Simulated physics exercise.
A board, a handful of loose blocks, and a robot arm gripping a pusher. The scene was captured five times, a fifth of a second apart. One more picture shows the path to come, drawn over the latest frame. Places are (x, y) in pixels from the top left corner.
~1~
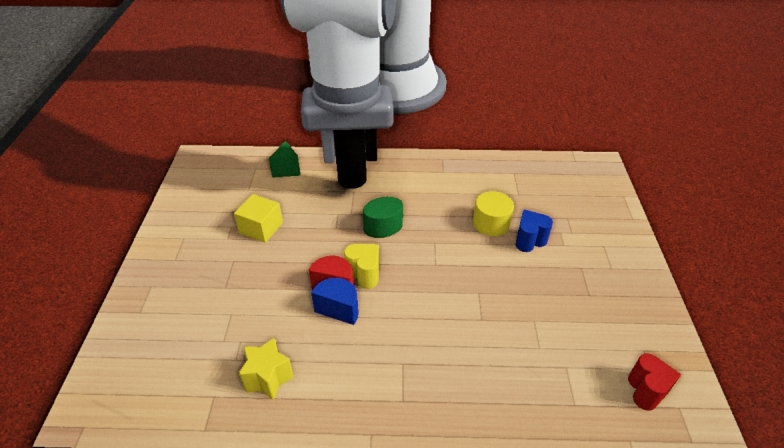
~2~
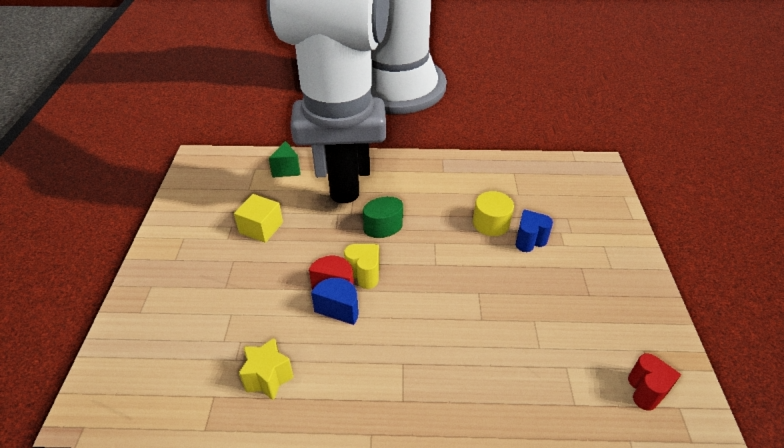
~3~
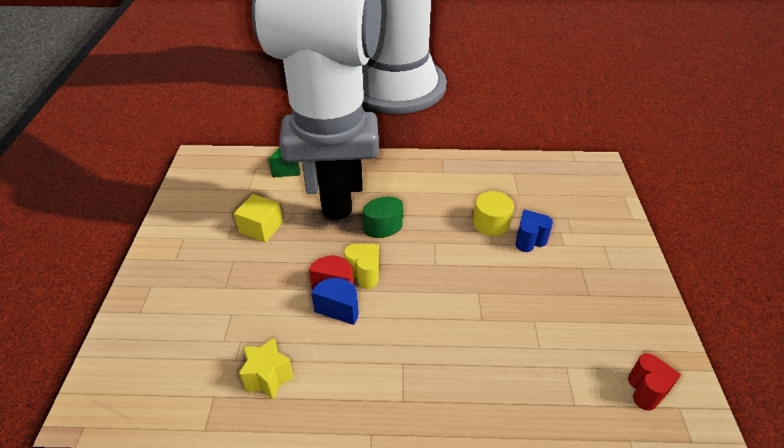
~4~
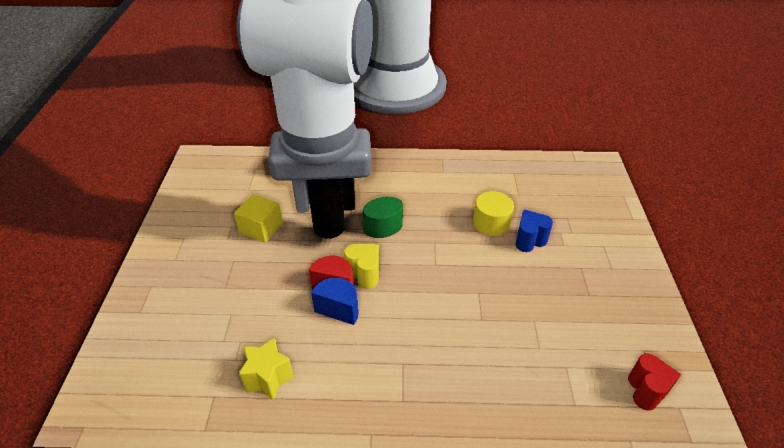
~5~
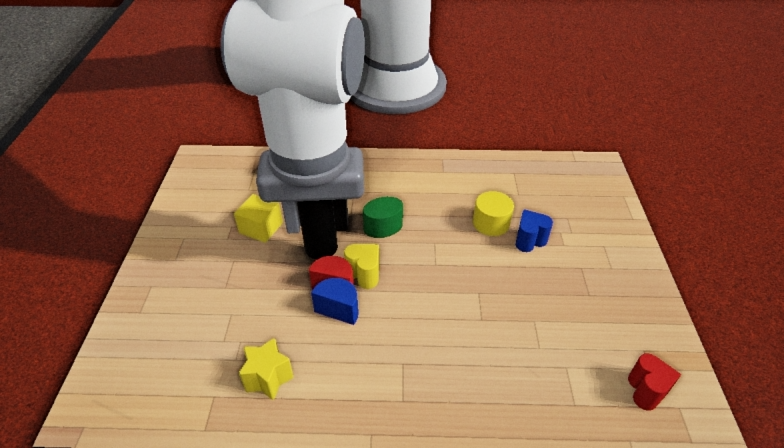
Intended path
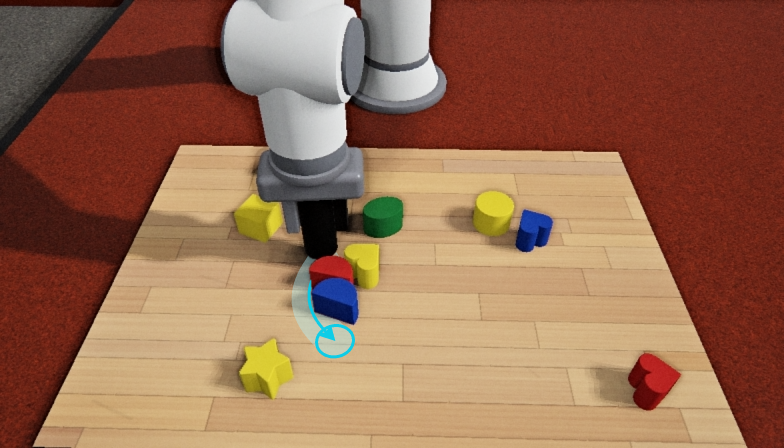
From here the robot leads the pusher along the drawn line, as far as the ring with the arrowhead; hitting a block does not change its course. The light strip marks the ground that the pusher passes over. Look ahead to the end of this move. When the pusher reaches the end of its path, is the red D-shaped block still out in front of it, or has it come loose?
Pushed along.
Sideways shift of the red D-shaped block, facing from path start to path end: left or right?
It is displaced to the left.
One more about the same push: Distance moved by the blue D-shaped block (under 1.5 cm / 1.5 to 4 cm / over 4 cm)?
Ends over 4 cm away.
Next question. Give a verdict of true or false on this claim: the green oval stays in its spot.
True - the claim holds.
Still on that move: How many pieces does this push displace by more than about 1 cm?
The way I see it, the answer is two.
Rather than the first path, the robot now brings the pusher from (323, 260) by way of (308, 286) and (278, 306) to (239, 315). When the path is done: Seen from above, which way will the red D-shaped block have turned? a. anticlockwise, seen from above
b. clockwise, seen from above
a - anticlockwise, seen from above.
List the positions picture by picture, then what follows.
In the first picture, lower end of the pusher (352, 180), tops of blocks, red D-shaped block (332, 266), blue D-shaped block (337, 290), yellow heart block (364, 254), green oval (383, 207).
In the second picture, pusher (345, 194), blocks as before.
In the third picture, pusher (337, 210), blocks as before.
In the fourth picture, pusher (329, 228), blocks as before.
In the fifth picture, pusher (321, 248), red D-shaped block (332, 266), blue D-shaped block (337, 290), yellow heart block (364, 254), green oval (383, 207).
The drawn path runs from (323, 260) by way of (310, 286) and (314, 315) to (335, 341).
On the path given first. One third of the way, pusher (308, 275); red D-shaped block (333, 280), turned 55° anticlockwise; blue D-shaped block (346, 303).
Two thirds of the way, pusher (312, 304); red D-shaped block (341, 307), turned 70° anticlockwise; blue D-shaped block (366, 321), turned 40° anticlockwise.
At the end, pusher (334, 330); red D-shaped block (367, 328), turned 95° anticlockwise; blue D-shaped block (398, 332), turned 65° anticlockwise; yellow heart block not moved; green oval not moved.
